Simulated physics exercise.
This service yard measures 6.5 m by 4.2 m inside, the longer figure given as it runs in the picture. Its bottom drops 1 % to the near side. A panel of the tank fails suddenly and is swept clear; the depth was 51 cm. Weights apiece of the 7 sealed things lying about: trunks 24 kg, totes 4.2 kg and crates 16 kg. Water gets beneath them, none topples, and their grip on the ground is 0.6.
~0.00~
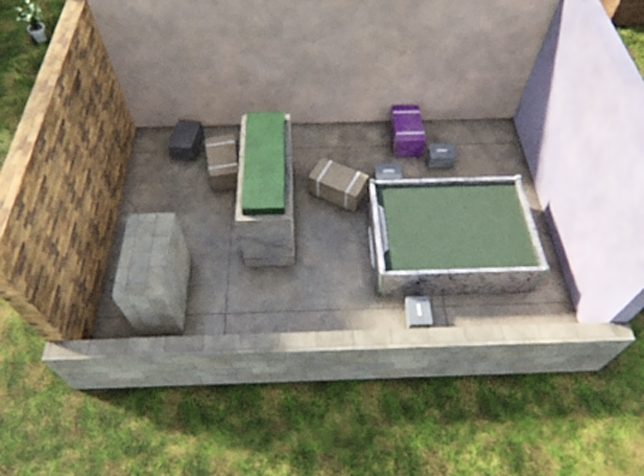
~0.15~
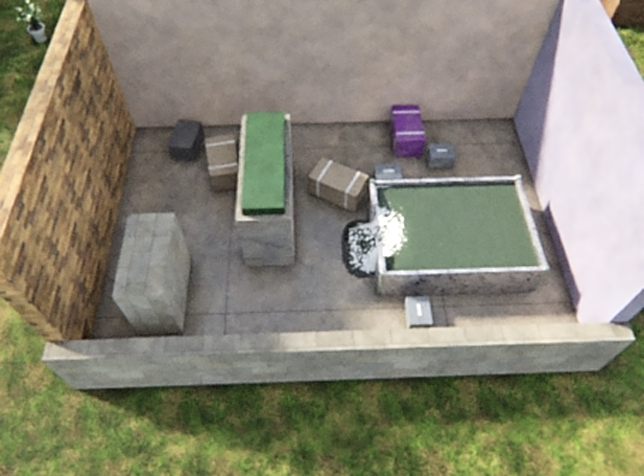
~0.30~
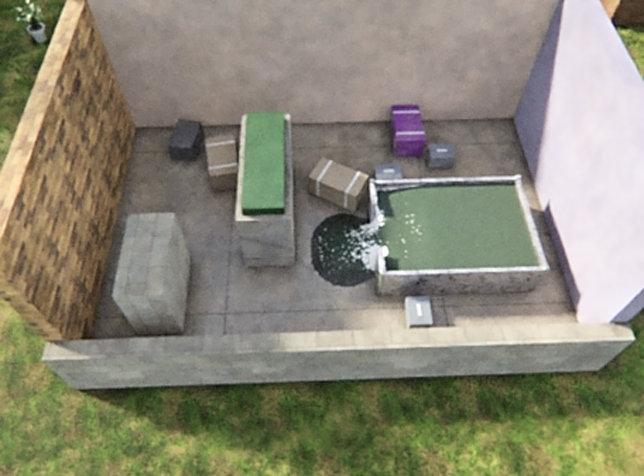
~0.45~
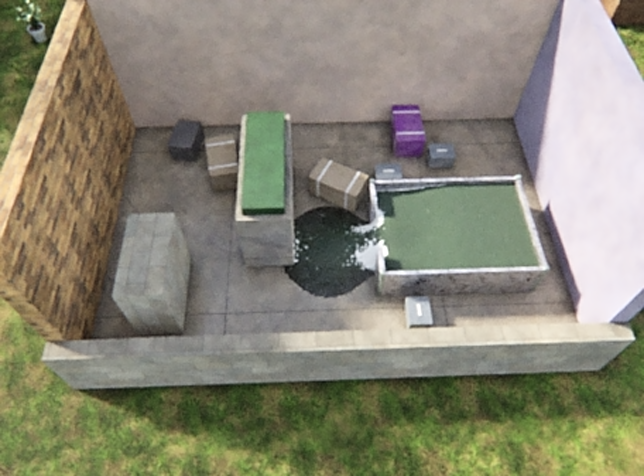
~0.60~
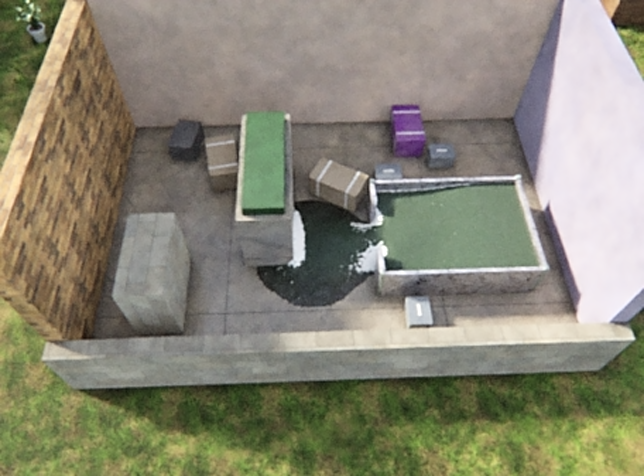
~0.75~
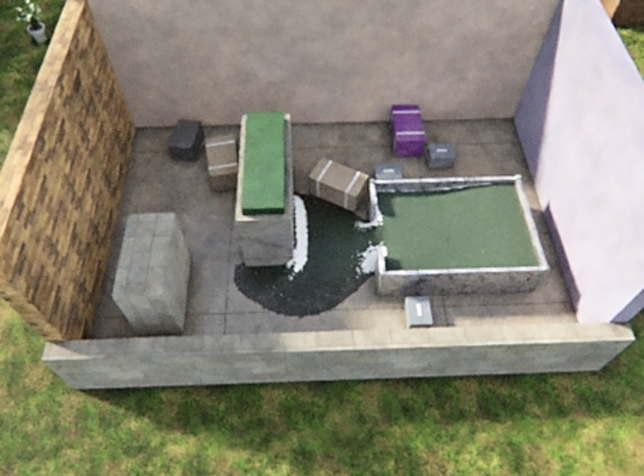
Water bursts from the left side of the green-filled tank in a burst of white foam and spreads across the paved floor as a dark, rounded pool. It reaches the long green-topped block, foams along its side and widens around its near end, while the boxes and purple trunk stay put.
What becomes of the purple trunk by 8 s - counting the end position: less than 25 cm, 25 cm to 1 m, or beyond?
Purple trunk slides a little.
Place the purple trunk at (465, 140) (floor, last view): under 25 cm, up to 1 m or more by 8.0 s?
It barely shifts.
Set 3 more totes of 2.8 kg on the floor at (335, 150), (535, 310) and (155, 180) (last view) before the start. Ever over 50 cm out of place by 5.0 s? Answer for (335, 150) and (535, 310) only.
In that order: Past it, under.
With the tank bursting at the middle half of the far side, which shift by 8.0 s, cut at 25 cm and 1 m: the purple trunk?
Then the purple trunk travels far.
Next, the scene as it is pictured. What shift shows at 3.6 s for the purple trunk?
About 30 cm.
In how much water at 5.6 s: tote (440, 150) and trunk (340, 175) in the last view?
About 1 and 5 cm.
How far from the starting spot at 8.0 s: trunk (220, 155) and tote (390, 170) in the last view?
In turn: 10 cm, 150 cm.
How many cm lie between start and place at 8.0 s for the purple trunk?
About 40 cm.
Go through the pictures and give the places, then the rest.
The purple trunk at (408, 122) rests on the ground; 3.1 m2 under water; 0 of 7 have shifted, in the first picture.
The purple trunk at (408, 122), on the bottom; 3.5 m2 under water; 0 of 7 have shifted, in the second picture.
The purple trunk at (408, 122) rests on the ground; 4.0 m2 under water; 0 of 7 have shifted, in the third picture.
The purple trunk at (408, 122), on the bottom; 4.6 m2 under water; 0 of 7 have shifted, in the fourth picture.
The purple trunk at (408, 122) rests on the ground; 5.0 m2 under water; 0 of 7 have shifted, in the fifth picture.
The purple trunk at (408, 122), on the bottom; 5.5 m2 under water; 0 of 7 have shifted, in the sixth picture.
After 1.6 s the purple trunk is near (408, 122), 0.0 m from its start, aground; 0 afloat.
After 3.6 s the purple trunk is near (424, 127), 0.3 m from its start, aground; 0 afloat.
After 5.6 s the purple trunk is near (431, 130), 0.4 m from its start, aground; 2 afloat.
After 8.0 s the purple trunk is near (431, 130), 0.4 m from its start, aground; 3 afloat.
